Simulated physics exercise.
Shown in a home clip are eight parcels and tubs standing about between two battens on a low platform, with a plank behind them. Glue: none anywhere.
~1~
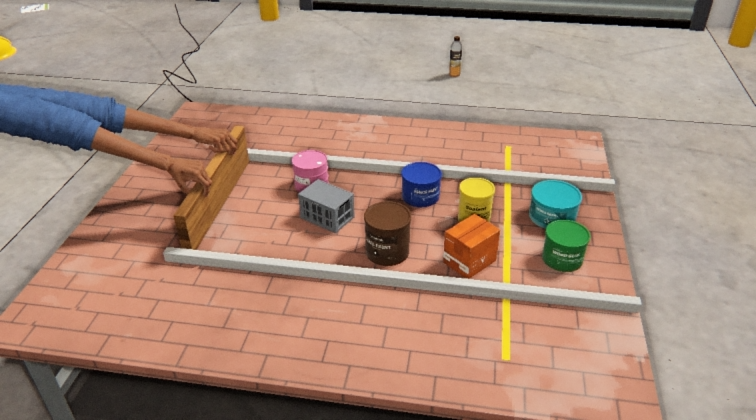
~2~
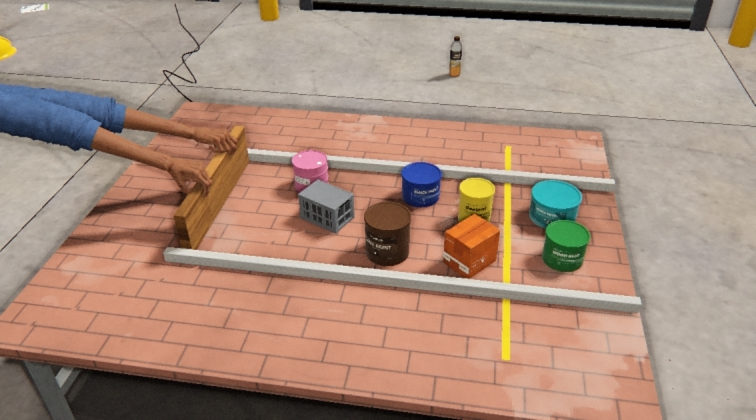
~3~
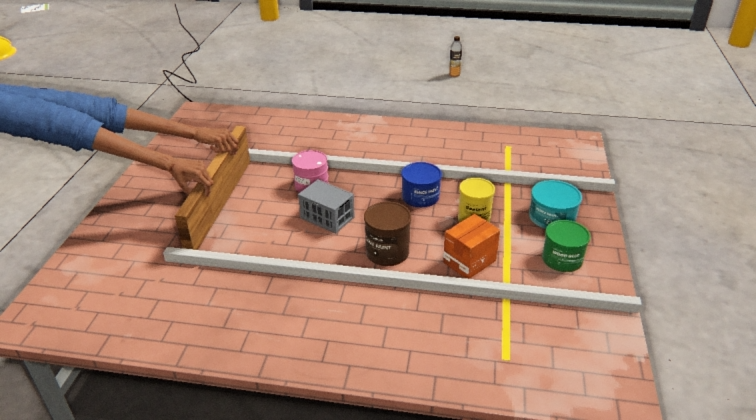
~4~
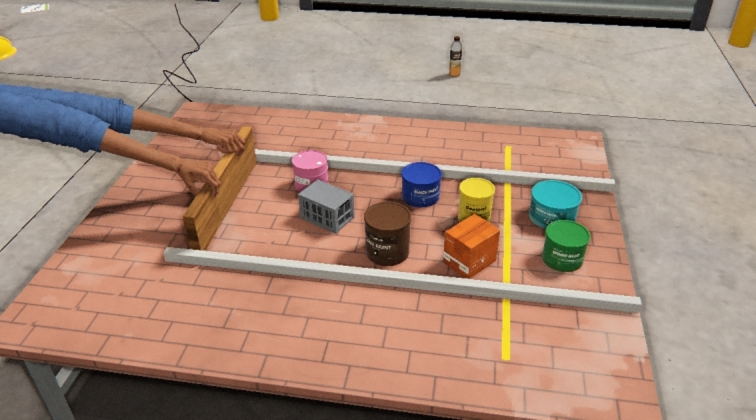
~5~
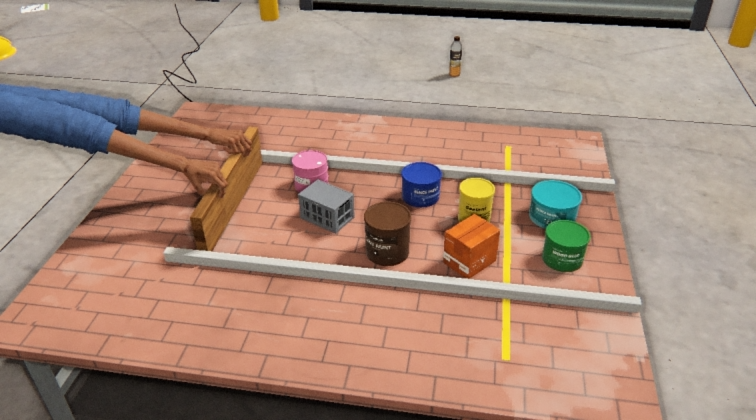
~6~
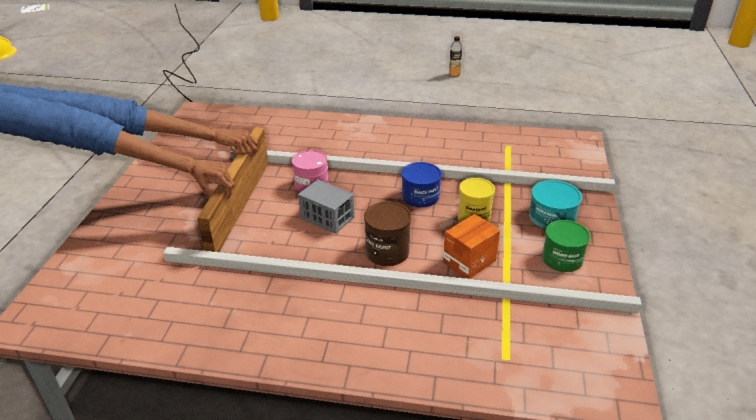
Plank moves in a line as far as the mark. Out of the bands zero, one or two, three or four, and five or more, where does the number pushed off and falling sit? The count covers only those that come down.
It sits at zero.
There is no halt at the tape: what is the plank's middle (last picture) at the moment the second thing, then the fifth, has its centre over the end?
At (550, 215) for the second, at (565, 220) for the fifth.
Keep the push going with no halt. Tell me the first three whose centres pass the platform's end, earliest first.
Going first is the turquoise pail, next the green pail, last the yellow pail.
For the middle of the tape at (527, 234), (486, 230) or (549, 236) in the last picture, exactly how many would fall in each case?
Result per try: 1; 0; 1.
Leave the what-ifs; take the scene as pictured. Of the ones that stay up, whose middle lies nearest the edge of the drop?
Turquoise pail.
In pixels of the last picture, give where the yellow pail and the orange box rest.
The first one ends at (574, 217), the second at (572, 264).
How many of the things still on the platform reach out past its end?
The tally is 1.
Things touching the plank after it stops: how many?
3 of them.
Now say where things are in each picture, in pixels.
Green pail (565, 246); turquoise pail (555, 205); yellow pail (476, 204); plank (216, 186); tape (507, 232), in the first picture.
Turquoise pail (555, 205); orange box (471, 246), in the second picture.
Yellow pail (476, 204); brown pail (388, 234), in the third picture.
Green pail (565, 246); plank (224, 186), in the fourth picture.
Turquoise pail (555, 205); pink canister (311, 172), in the fifth picture.
Green pail (565, 246); turquoise pail (555, 205); yellow pail (476, 204); plank (237, 188); tape (507, 232), in the sixth picture.
Soon after, none off yet; green pail at rest near (565, 246); turquoise pail at rest near (555, 205); yellow pail at rest near (476, 204).
In the end, the number that fall off is zero.
